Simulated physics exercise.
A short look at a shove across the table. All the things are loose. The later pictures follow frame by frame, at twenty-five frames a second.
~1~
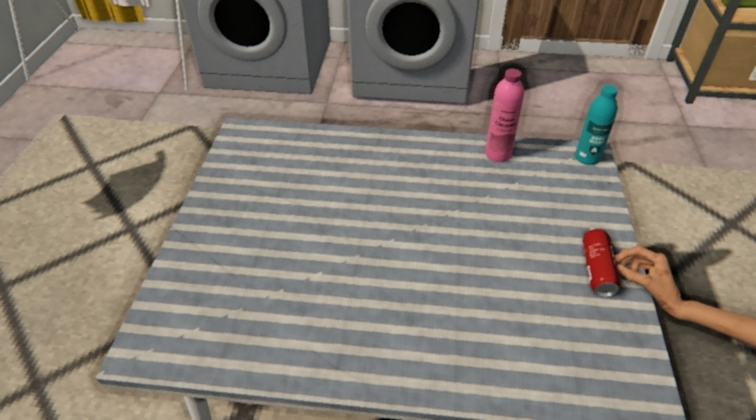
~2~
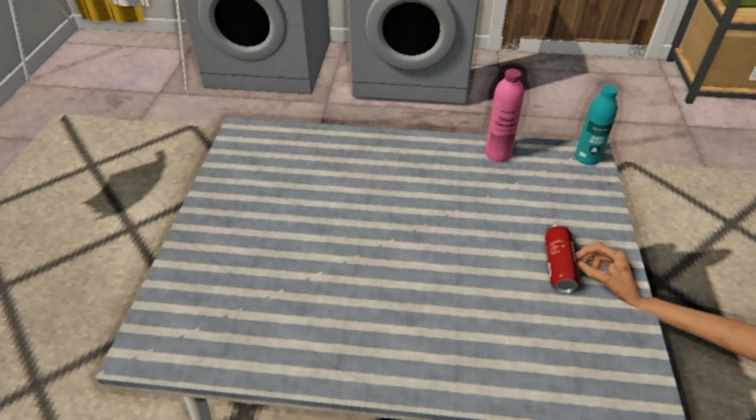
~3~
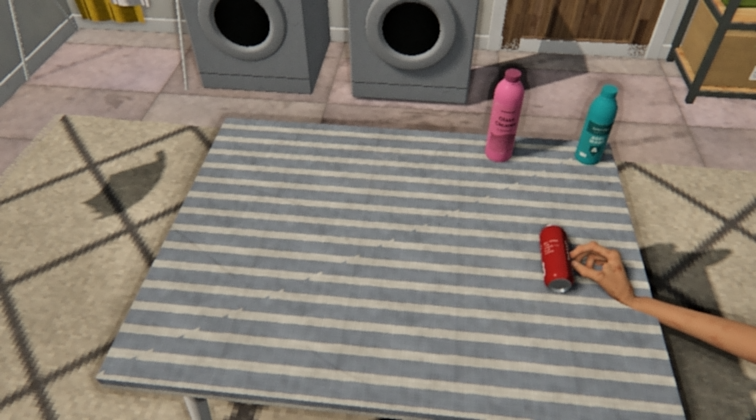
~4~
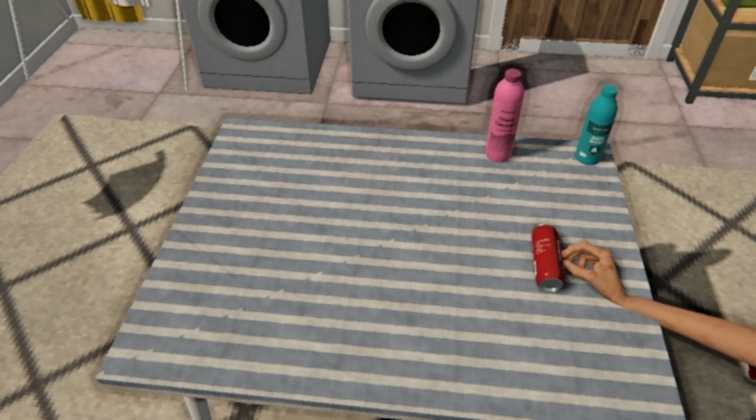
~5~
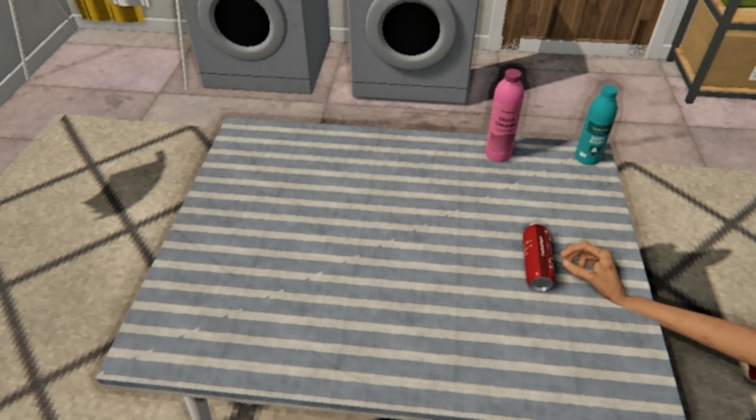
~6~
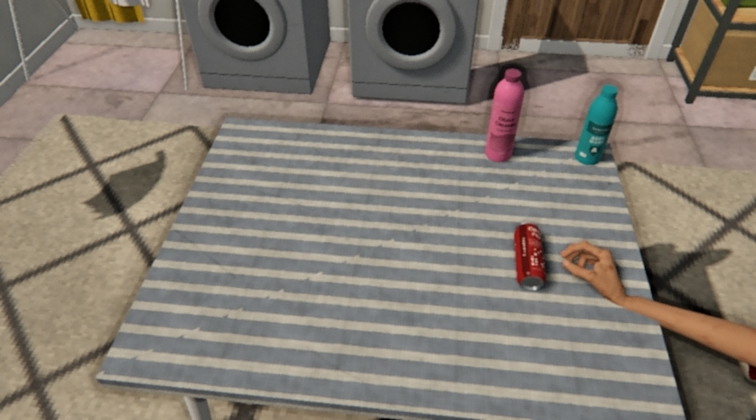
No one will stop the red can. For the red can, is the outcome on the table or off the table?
The red can stays on the table.
Then, 0.10 s past the last view, red can displaced about its own width near (508, 254).
Then, 0.30 s past the last view, red can displaced well along near (471, 251).
Then, 0.60 s past the last view, red can displaced well along near (428, 247).
Then, 0.90 s past the last view, red can displaced well along near (401, 245).
Finally, moved from the start, red can. Final places as the last picture's camera would see them, red can near (387, 244).
